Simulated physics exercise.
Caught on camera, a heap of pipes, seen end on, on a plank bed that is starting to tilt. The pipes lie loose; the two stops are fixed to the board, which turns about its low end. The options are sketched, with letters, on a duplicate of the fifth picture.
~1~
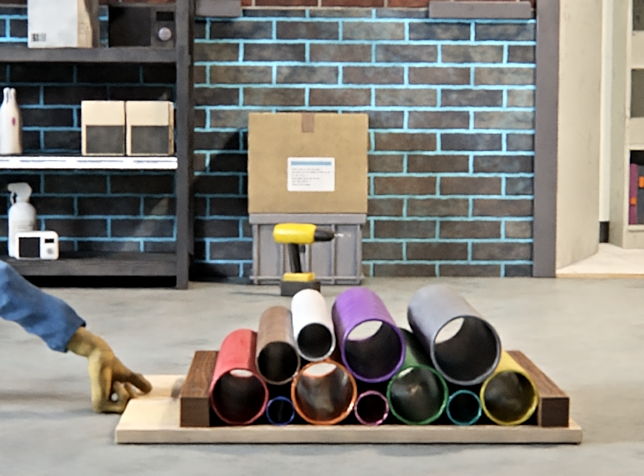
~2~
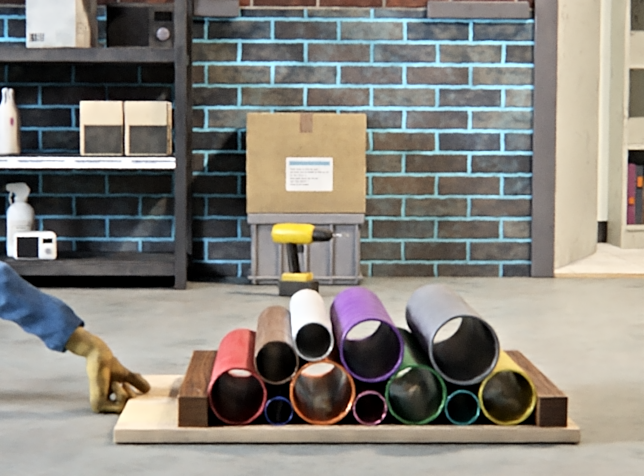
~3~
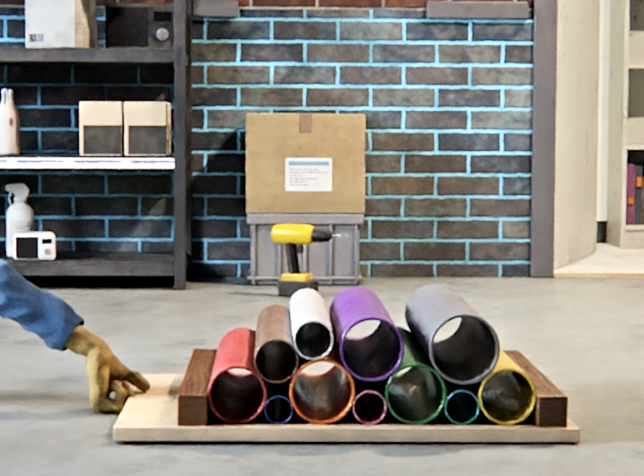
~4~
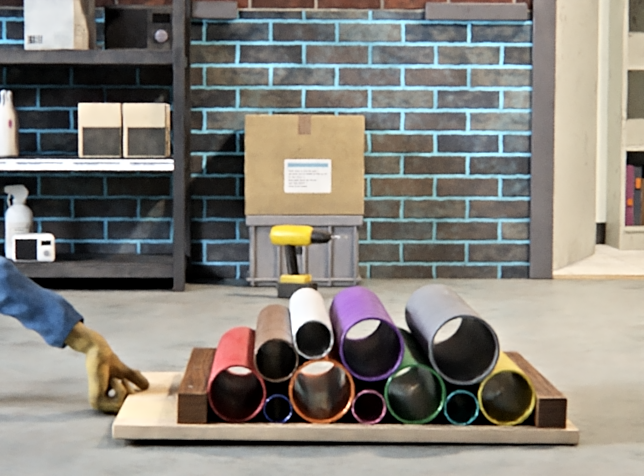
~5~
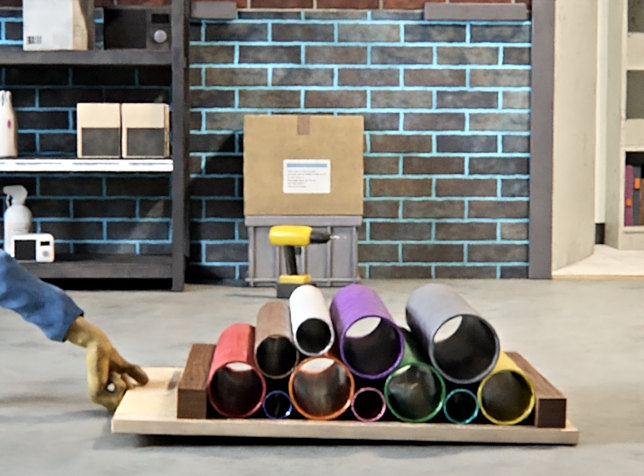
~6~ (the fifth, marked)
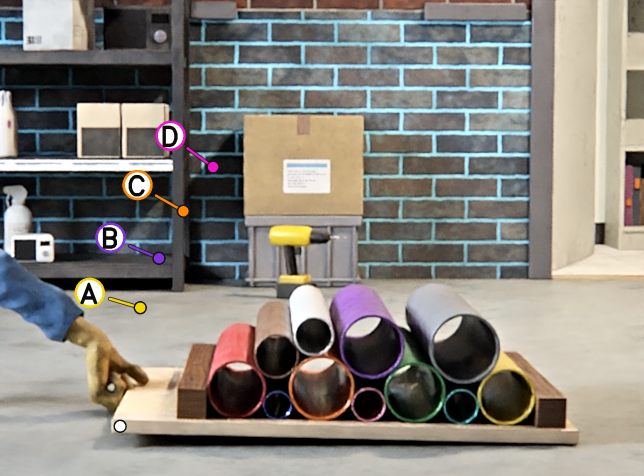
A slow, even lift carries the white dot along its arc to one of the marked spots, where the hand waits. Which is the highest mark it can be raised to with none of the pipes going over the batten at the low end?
The highest mark that will do is D.
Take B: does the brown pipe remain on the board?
The brown pipe: Yes.
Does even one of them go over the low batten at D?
No.
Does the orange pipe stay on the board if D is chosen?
Yes, with D.
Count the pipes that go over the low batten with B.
With B, none.
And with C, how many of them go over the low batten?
The count is none.
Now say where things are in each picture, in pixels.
In the first picture, yellow pipe (509, 397); purple pipe (374, 350); grey pipe (466, 350).
In the second picture, grey pipe (465, 349); brown pipe (277, 362).
In the third picture, board (341, 391); red pipe (237, 395); blue pipe (278, 410).
In the fourth picture, board (340, 391); red pipe (237, 394); blue pipe (278, 409).
In the fifth picture, board (340, 388); red pipe (237, 389); blue pipe (277, 405).
On the marked copy, A at (140, 308); B at (159, 258); C at (184, 211); D at (213, 167); the white dot at (120, 426).
With D. Early on, board at 20°.
Further on, board at 36°.
At the end, board at 36°, none over the low batten.
As for the rest, A none over the low batten; B none over the low batten; C none over the low batten.
